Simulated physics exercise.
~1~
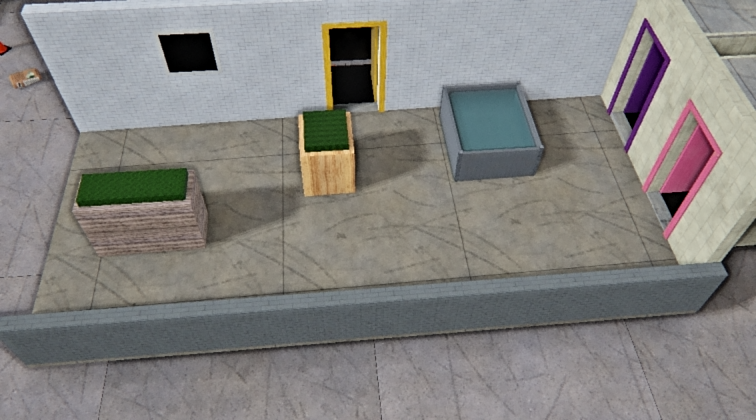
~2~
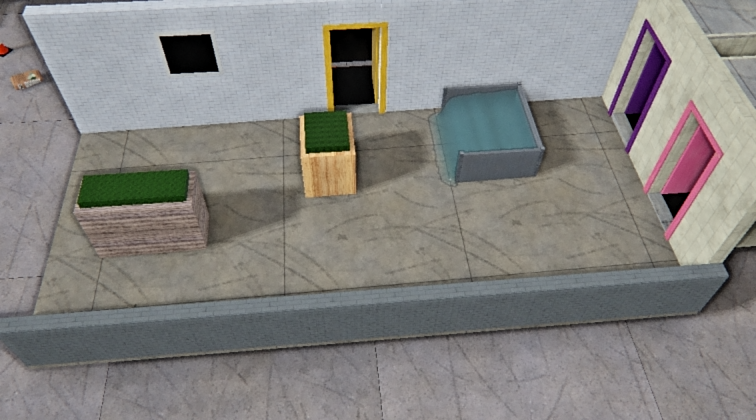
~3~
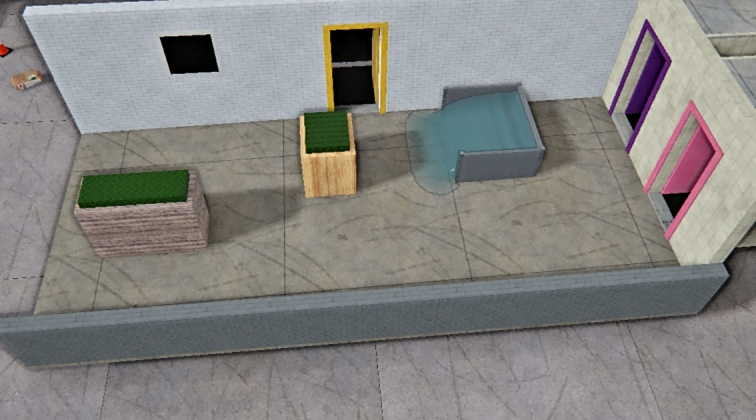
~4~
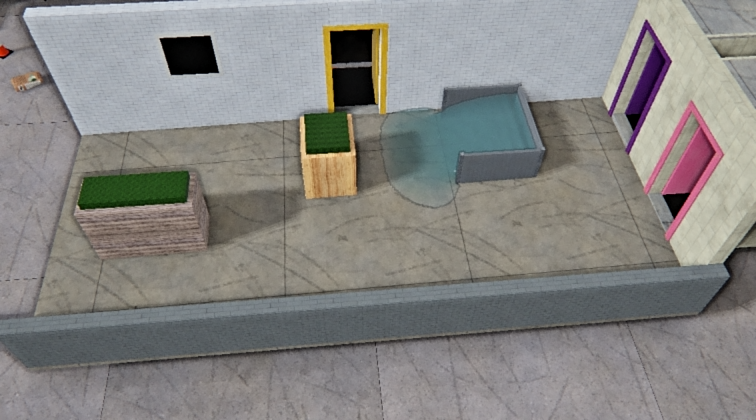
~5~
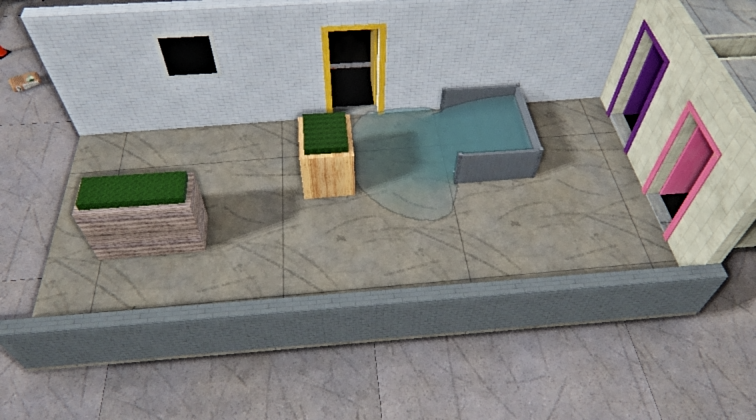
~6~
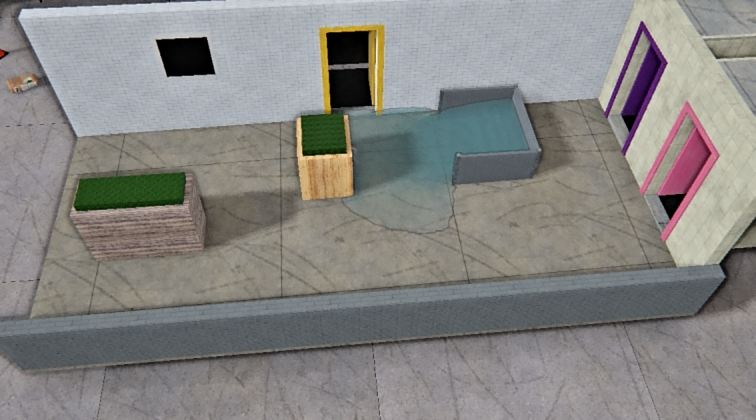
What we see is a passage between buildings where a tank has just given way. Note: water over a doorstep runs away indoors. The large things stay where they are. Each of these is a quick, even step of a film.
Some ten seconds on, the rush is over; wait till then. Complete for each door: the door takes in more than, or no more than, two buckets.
Completed: The pink door takes in no more than two buckets; the purple door takes in no more than two buckets; the yellow door takes in more than two buckets.
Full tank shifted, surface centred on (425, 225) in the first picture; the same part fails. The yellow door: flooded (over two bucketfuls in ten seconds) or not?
Taking them in turn: The yellow door stays within the limit.
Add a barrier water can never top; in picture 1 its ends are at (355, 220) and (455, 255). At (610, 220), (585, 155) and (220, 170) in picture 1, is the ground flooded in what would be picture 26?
Lab note - point 1: Parched; point 2: Parched; point 3: Inundated.
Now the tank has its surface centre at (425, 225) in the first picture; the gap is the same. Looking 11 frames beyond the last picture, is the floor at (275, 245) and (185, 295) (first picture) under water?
Soaked, soaked.
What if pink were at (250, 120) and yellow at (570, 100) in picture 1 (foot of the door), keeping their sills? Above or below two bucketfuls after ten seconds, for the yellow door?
Door by door, the yellow door stays inside the limit.
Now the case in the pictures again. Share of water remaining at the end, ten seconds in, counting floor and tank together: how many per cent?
Roughly 34 percent.
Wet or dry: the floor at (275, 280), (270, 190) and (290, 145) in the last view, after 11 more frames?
Lab note, in the order given: Wet through, unwetted, wet through.
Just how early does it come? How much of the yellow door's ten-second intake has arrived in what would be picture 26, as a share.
Around 65 in a hundred.
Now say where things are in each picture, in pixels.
The first picture shows the tank at (490, 120) is whole and still.
In the second picture, water pours out at (452, 140) and has run to (436, 116).
In the third picture, water pours out at (452, 141) and has run to (423, 111).
In the fourth picture, water pours out at (452, 142) and has run to (393, 114).
In the fifth picture, water pours out at (450, 143) and has run to (354, 134).
In the sixth picture, water pours out at (449, 144) and has run to a hidden place.
A moment on, water covers 20 % of the floor; the pink door not reached, the purple door not reached, the yellow door under two buckets in.
Next, water covers 35 % of the floor; the pink door not reached, the purple door not reached, the yellow door over two buckets in.
Then, water covers 55 % of the floor; the pink door not reached, the purple door not reached, the yellow door far over two buckets in.
Later, water covers 60 % of the floor; the pink door not reached, the purple door not reached, the yellow door far over two buckets in.
In the end, water covers 50 % of the floor; the pink door not reached, the purple door not reached, the yellow door far over two buckets in.
